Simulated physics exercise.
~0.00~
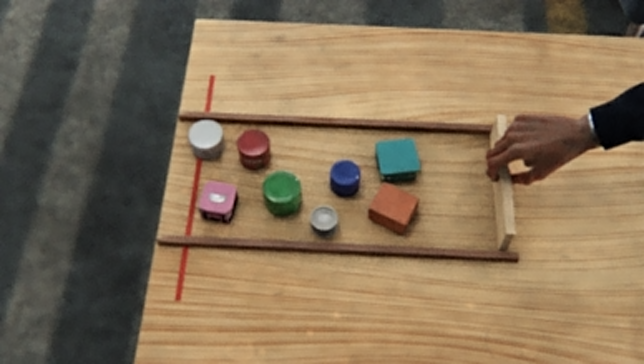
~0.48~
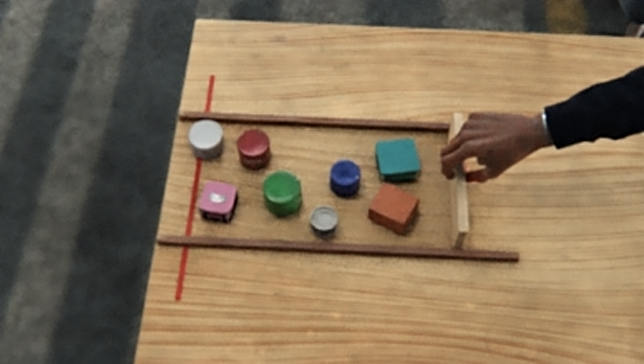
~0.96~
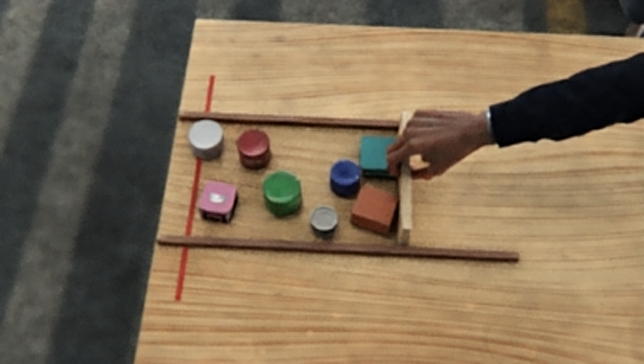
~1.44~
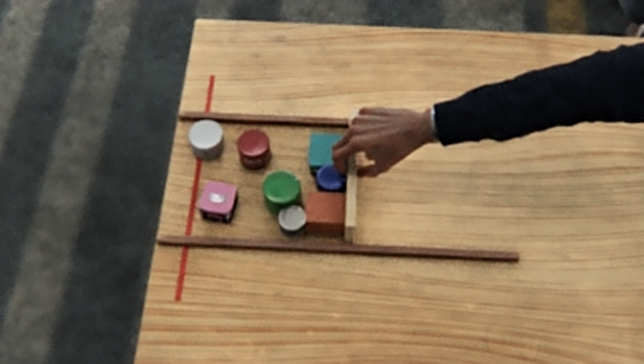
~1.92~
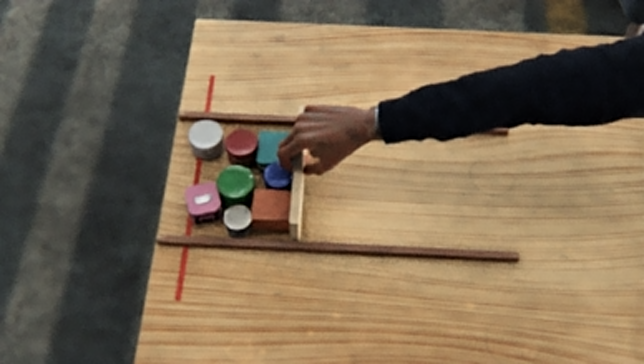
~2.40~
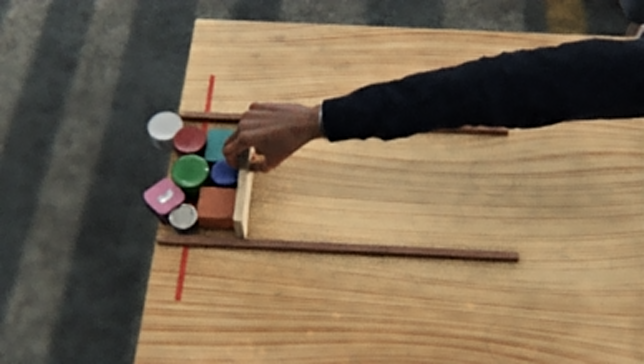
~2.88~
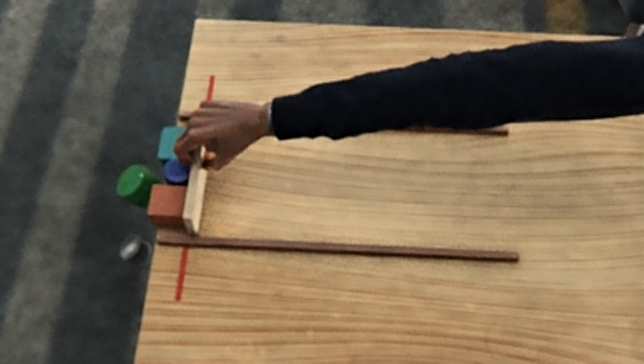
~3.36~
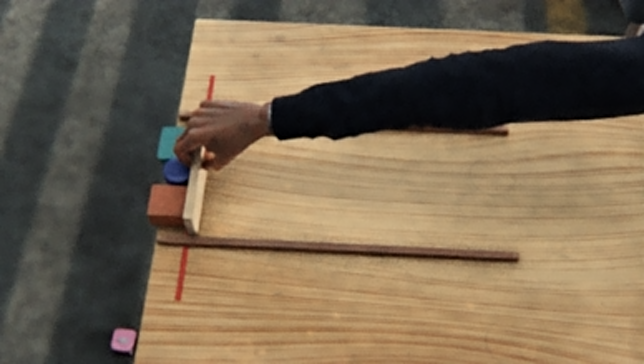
At first, a hand holds a wooden board upright at the right end of a channel between two dark rails, with a jumble of small, colourful pots and blocks lying to its left. The hand slides the board steadily left until it meets the turquoise case and the orange block and carries them along. Soon the blue pot, green lid and grey tin are gathered up, then the red tub and pink case, all crowding toward the table's edge. The white pot, red tub, pink case, grey tin and green lid go over. The board stops at the red tape, leaving the turquoise, blue and orange pieces perched at the edge.
